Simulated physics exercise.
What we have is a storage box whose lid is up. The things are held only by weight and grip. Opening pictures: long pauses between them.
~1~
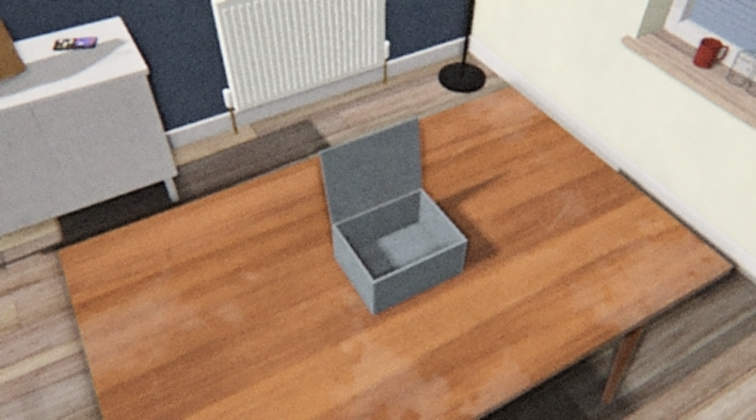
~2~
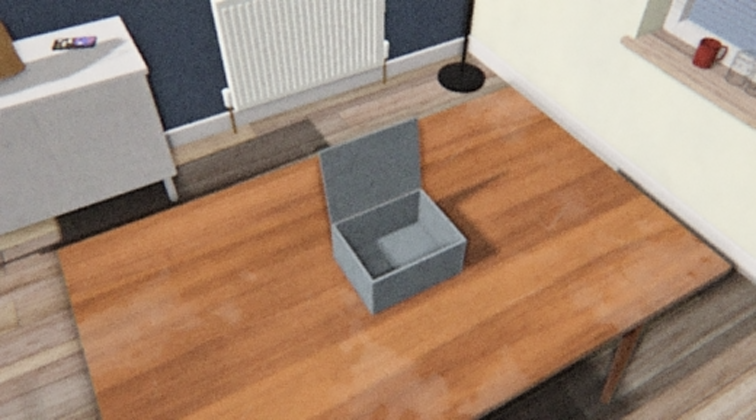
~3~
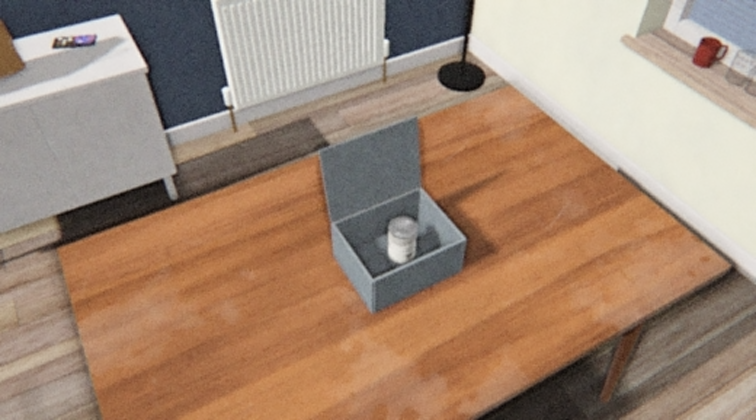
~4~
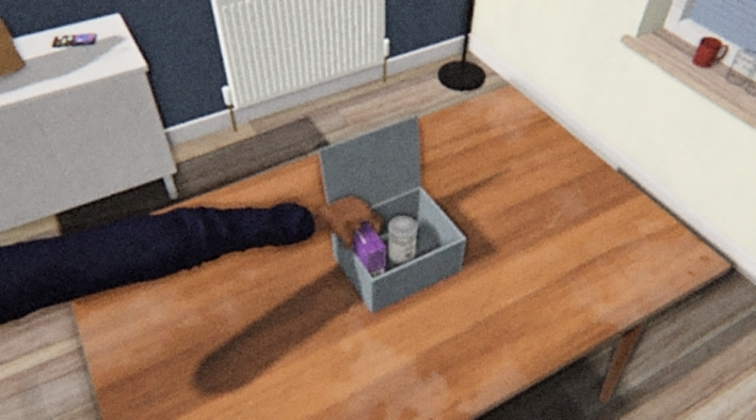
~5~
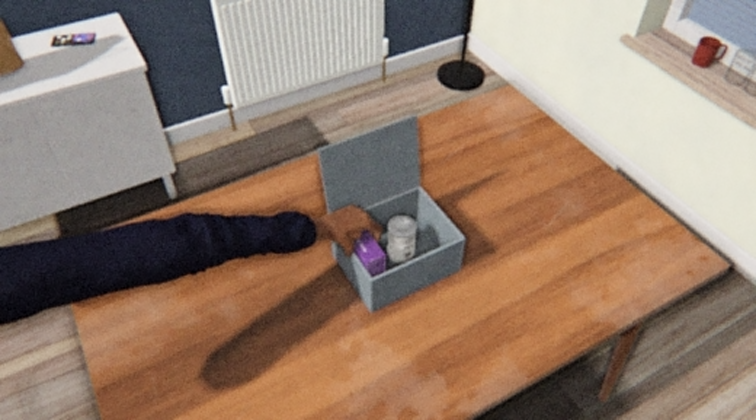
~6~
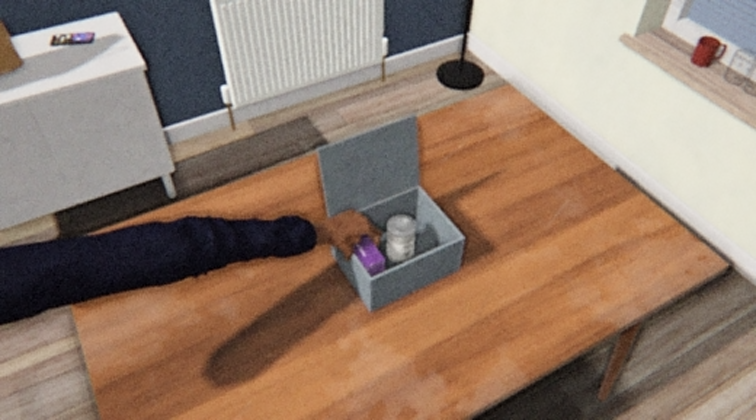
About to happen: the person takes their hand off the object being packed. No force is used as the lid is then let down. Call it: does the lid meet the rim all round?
Yes, the lid sits flat.
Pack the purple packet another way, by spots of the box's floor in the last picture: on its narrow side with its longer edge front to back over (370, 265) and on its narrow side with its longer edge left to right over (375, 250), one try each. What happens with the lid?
The first attempt leaves the lid fully closed, while the second leaves it partly open.
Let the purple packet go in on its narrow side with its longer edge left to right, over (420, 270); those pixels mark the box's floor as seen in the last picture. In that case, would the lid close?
Packed like that, it goes down completely.
Then, 1.40 s past the last view, lid 72° above the rim.
Then, 1.90 s past the last view, lid 34° above the rim.
Finally, lid shut; both still in place. Final places as the last picture's camera would see them, purple packet near (362, 258).
